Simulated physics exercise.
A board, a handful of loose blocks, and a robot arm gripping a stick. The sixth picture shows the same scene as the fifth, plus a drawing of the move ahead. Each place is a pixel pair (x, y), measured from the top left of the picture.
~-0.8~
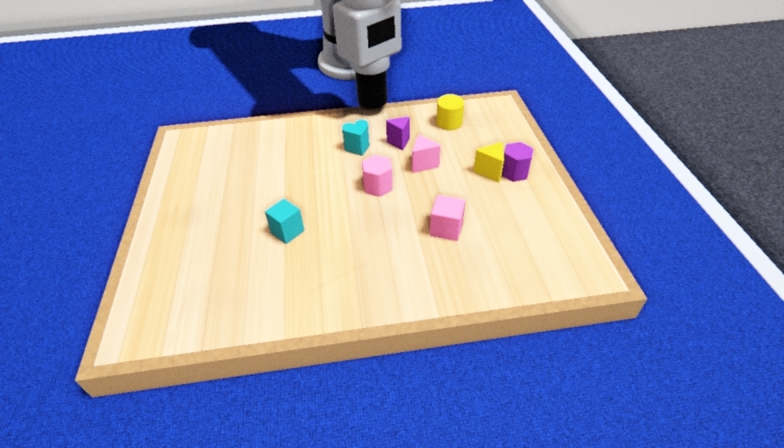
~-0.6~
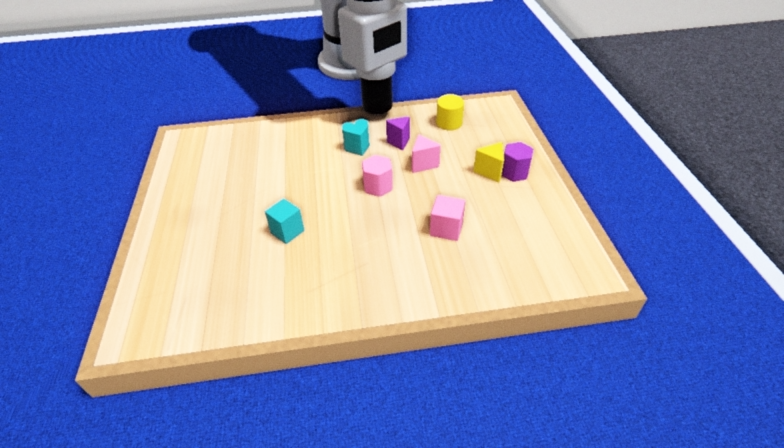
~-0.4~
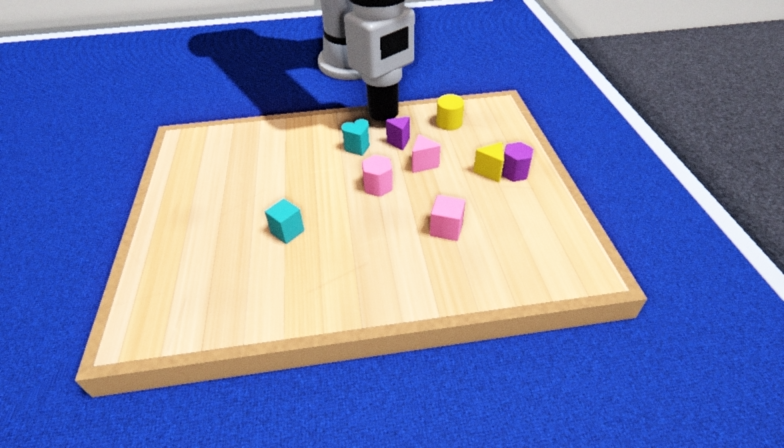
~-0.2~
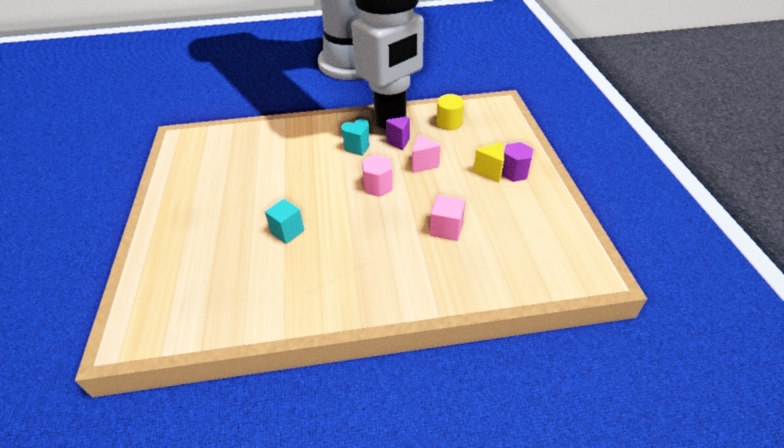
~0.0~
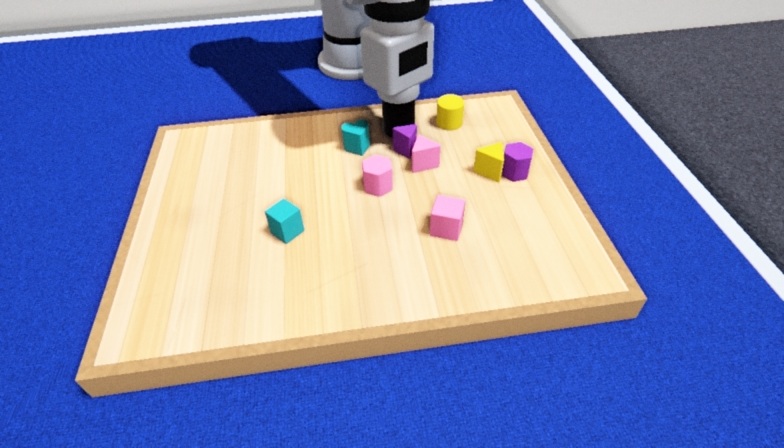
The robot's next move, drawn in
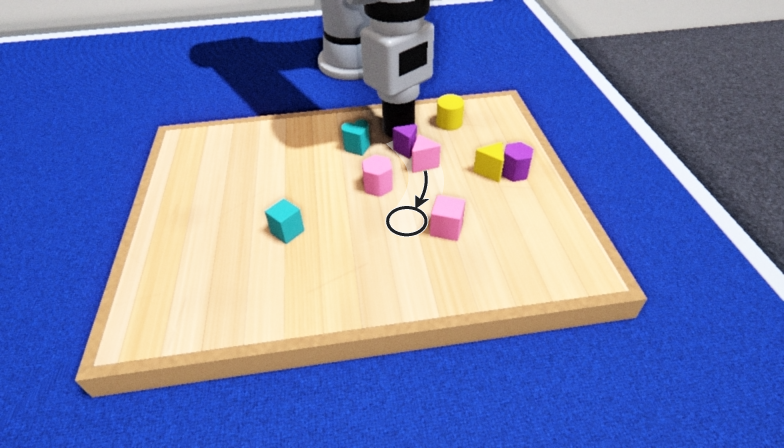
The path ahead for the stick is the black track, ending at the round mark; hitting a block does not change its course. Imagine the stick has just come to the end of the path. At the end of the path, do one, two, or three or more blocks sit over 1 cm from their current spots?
Here I'd predict two blocks moving more than 1 cm.
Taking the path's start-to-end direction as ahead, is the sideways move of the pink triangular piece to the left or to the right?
Heads left.
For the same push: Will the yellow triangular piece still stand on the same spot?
It seems so.
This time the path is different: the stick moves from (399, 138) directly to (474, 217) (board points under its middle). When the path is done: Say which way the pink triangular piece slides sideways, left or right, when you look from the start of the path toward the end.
Answer: Left.
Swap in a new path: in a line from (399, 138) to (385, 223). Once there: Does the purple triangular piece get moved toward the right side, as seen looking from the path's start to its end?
The answer is no.
Drawn move, from (399, 138) over (421, 161) and (425, 190) to (407, 221).
On the path given first. One third of the way, stick (421, 152); purple triangular piece (429, 153); pink triangular piece (445, 159).
Two thirds of the way, stick (425, 182); purple triangular piece (440, 183), turned 25° anticlockwise; pink triangular piece (456, 166), turned 15° anticlockwise.
At the end, stick (407, 212); pink hexagonal block still; purple triangular piece (444, 192), turned 45° anticlockwise; pink triangular piece (456, 166), turned 15° anticlockwise; pink square piece (450, 210); yellow triangular piece still.
